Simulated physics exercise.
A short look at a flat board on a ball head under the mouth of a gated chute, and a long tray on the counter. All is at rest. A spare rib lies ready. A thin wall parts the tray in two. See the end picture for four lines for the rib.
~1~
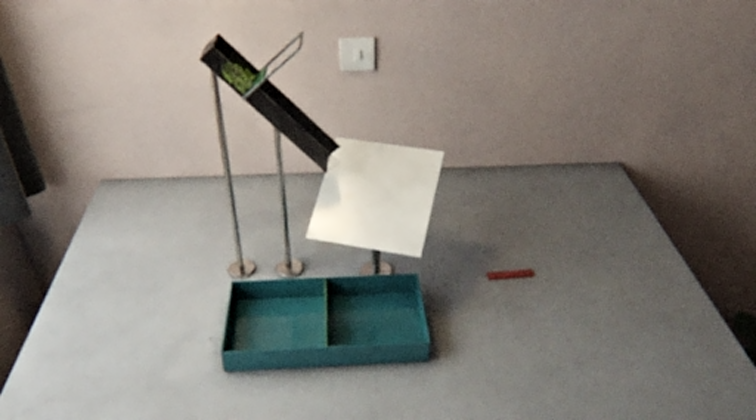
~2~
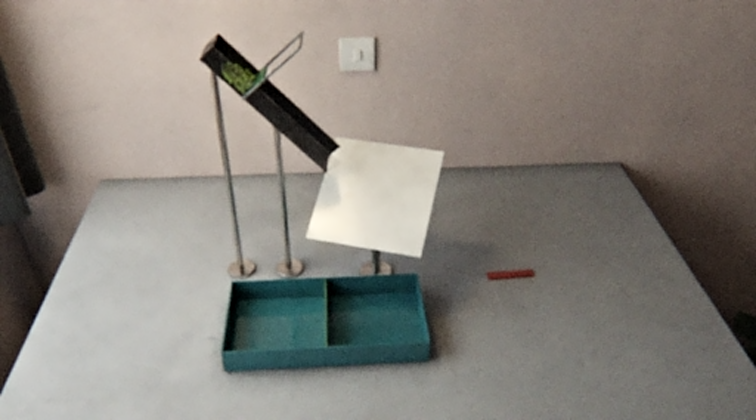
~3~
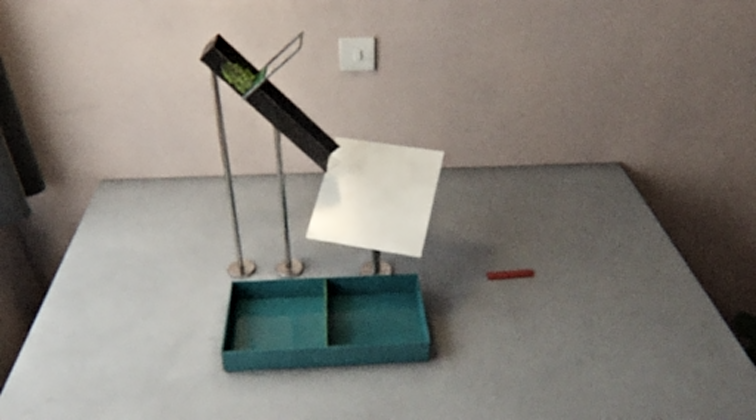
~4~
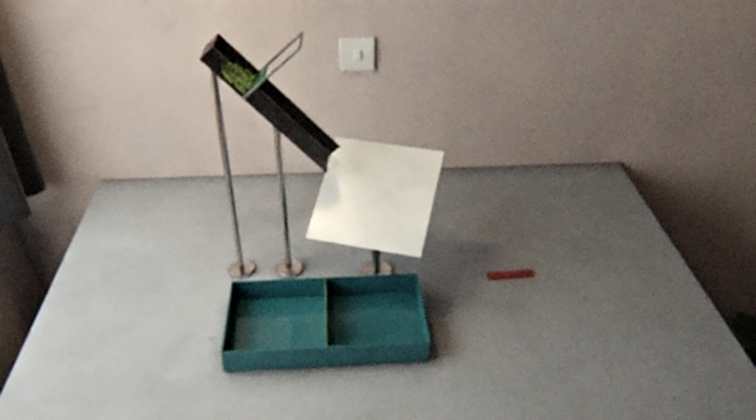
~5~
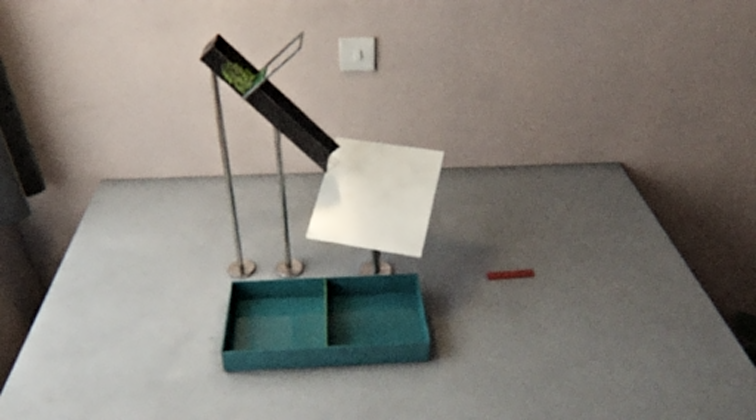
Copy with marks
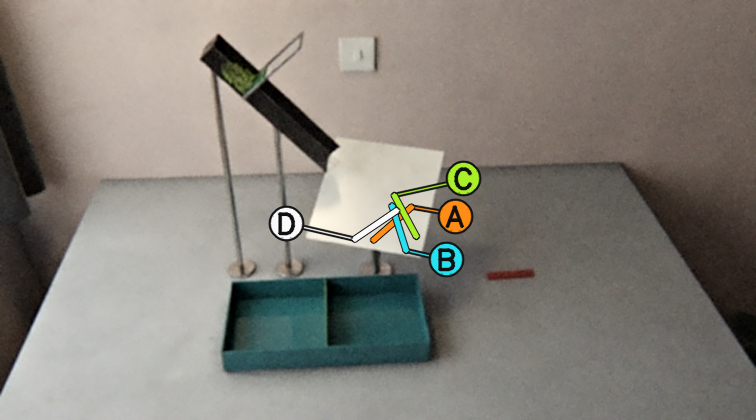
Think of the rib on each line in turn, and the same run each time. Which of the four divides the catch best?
Line D does it best.
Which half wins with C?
The right half.
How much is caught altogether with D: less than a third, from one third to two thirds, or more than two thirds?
It is more than two thirds.
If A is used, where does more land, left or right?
The right half.
On the marked copy, line A from (411, 207) to (373, 240); line B from (392, 205) to (406, 250); line C from (394, 195) to (416, 236); line D from (396, 210) to (354, 239).
If A is chosen, of what is caught, a small part in the left half, nearly all in the right.
If B is chosen, of what is caught, a small part in the left half, nearly all in the right.
If C is chosen, of what is caught, a small part in the left half, nearly all in the right.
If D is chosen, of what is caught, about half in the left half, about half in the right.
